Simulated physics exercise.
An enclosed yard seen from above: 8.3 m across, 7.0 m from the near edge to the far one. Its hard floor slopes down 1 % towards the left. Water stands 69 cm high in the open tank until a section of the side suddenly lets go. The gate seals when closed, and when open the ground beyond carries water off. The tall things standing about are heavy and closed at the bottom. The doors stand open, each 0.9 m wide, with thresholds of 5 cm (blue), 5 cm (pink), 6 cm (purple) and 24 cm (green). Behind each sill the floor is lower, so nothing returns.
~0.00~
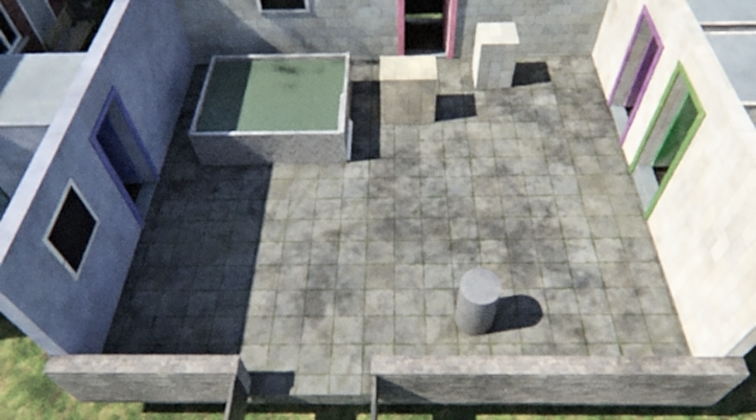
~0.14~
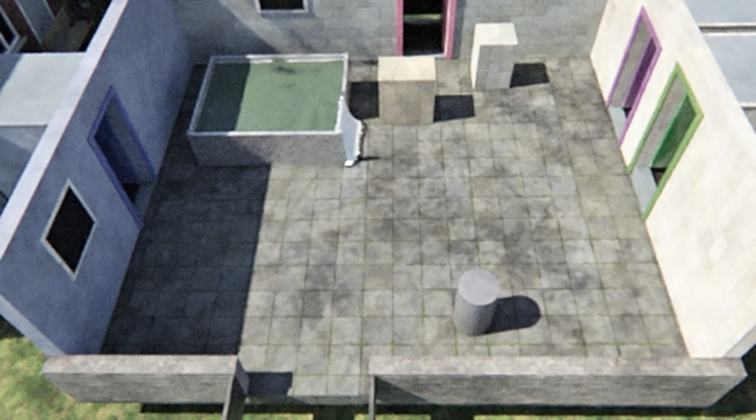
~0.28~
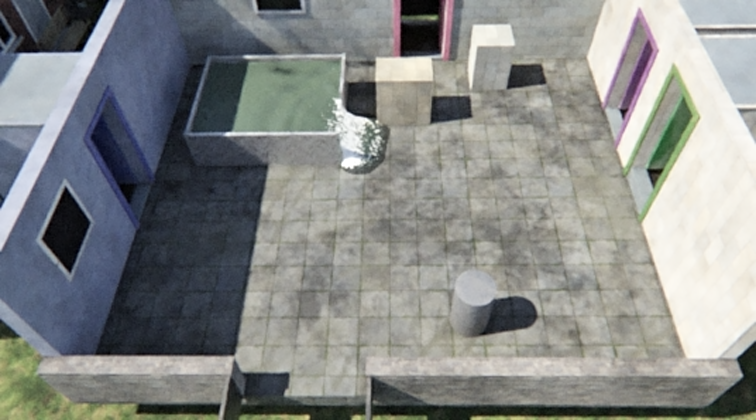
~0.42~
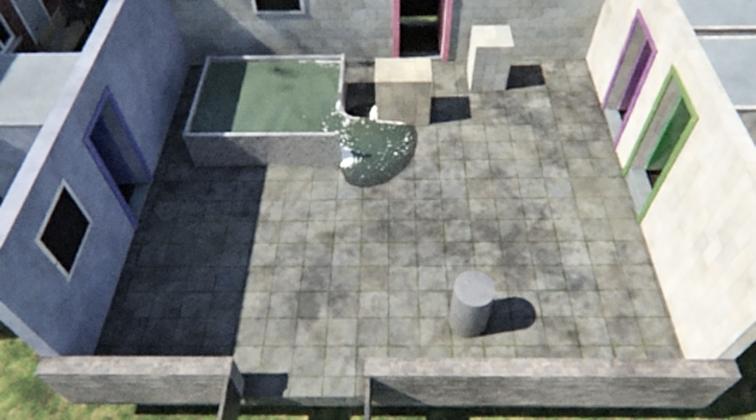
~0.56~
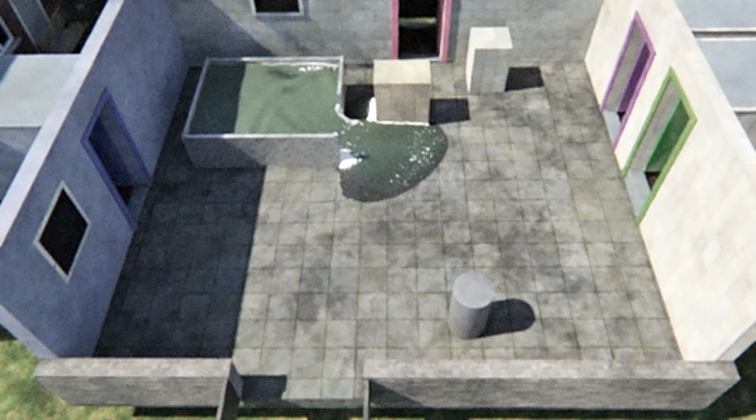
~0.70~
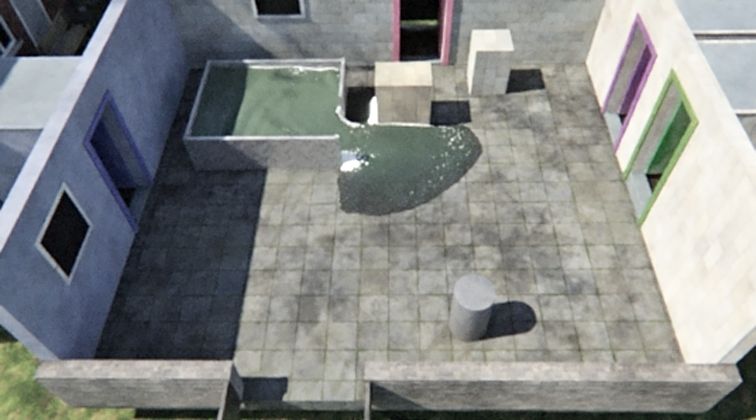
In a walled yard, water pours from an open tank and spreads rightward across the paving.
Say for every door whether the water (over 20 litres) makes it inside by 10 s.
Door by door: At the blue door it stays under the limit; at the pink door it keeps below the limit; at the purple door it goes over the limit; at the green door it keeps below the limit.
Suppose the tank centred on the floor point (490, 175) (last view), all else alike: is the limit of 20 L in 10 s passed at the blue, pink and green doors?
Against that limit: Blue below, pink not over, green above.
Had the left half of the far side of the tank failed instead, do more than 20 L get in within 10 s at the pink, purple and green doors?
Against that limit: Pink past it, purple below, green not over.
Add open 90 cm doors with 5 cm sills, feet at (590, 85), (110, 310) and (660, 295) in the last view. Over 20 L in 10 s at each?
In turn: Above, under, over.
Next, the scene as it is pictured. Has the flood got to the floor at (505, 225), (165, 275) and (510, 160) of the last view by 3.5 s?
In that order: Flooded, not reached, flooded.
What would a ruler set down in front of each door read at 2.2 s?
In cm: Blue 0, pink 2, purple 13, green 21.
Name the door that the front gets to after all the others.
The blue one.
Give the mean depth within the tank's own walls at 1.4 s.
Roughly 53 cm on average.
After 1.4 s water covers 25 % of the floor and is deepest (41 cm) near (346, 149); blue door not reached, pink door not reached, purple door not reached, green door not reached.
After 2.2 s water covers 40 % of the floor and is deepest (36 cm) near (345, 156); blue door not reached, pink door 2 cm at the sill, 0 L in, purple door 13 cm at the sill, 23 L in, green door 21 cm at the sill, 0 L in.
After 3.5 s water covers 50 % of the floor and is deepest (34 cm) near (689, 384); blue door not reached, pink door 2 cm at the sill, 0 L in, purple door 18 cm at the sill, 114 L in, green door 22 cm at the sill, 0 L in.
After 6.0 s water covers 65 % of the floor and is deepest (18 cm) near (495, 335); blue door not reached, pink door 6 cm at the sill, 0 L in, purple door 12 cm at the sill, 188 L in, green door 12 cm at the sill, 1 L in.
After 10.0 s water covers 95 % of the floor and is deepest (12 cm) near (495, 335); blue door 5 cm at the sill, 0 L in, pink door 2 cm at the sill, 1 L in, purple door 8 cm at the sill, 220 L in, green door 8 cm at the sill, 1 L in.
